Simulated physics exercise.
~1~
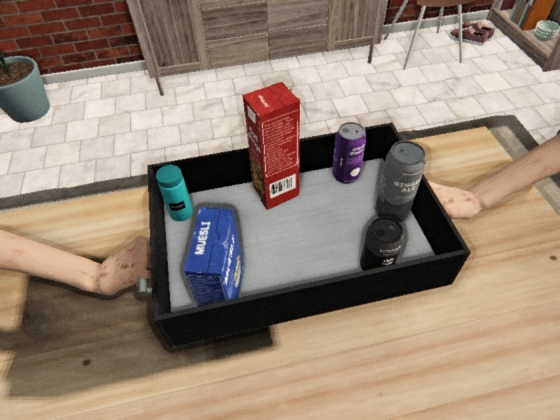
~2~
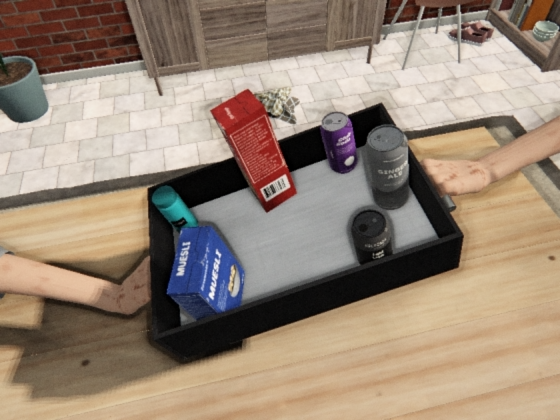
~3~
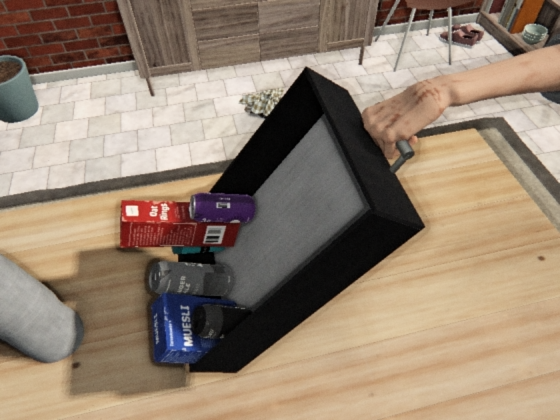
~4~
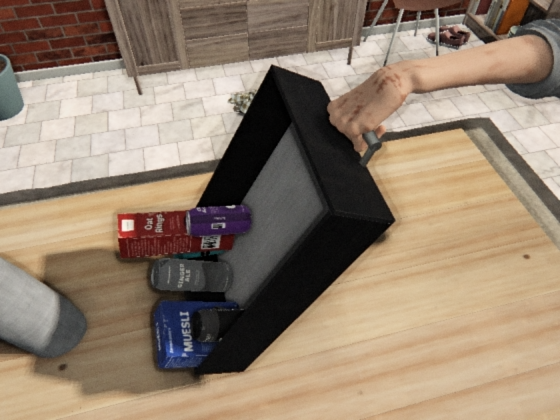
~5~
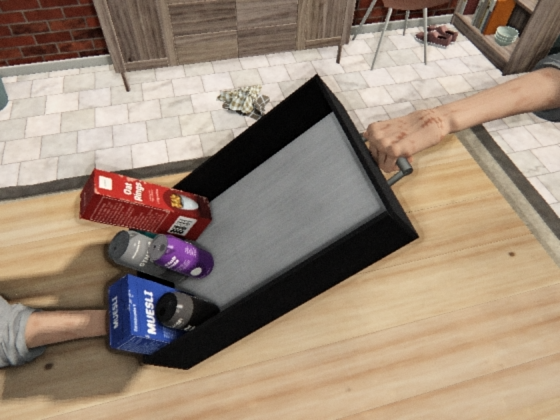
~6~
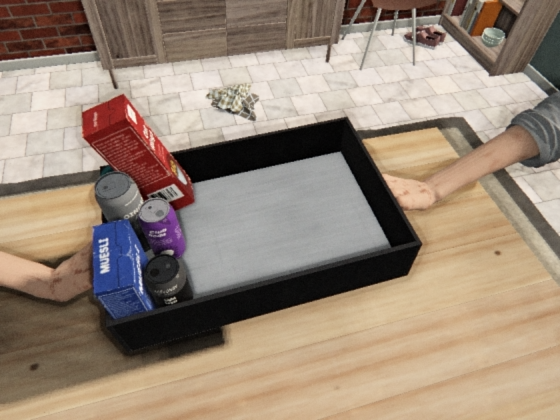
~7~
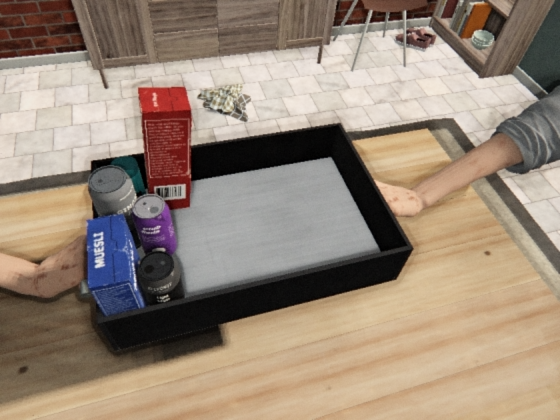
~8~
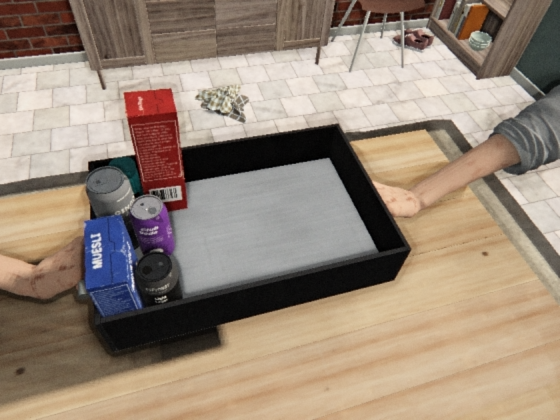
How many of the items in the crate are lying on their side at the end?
None of the items are lying on their side at the end.
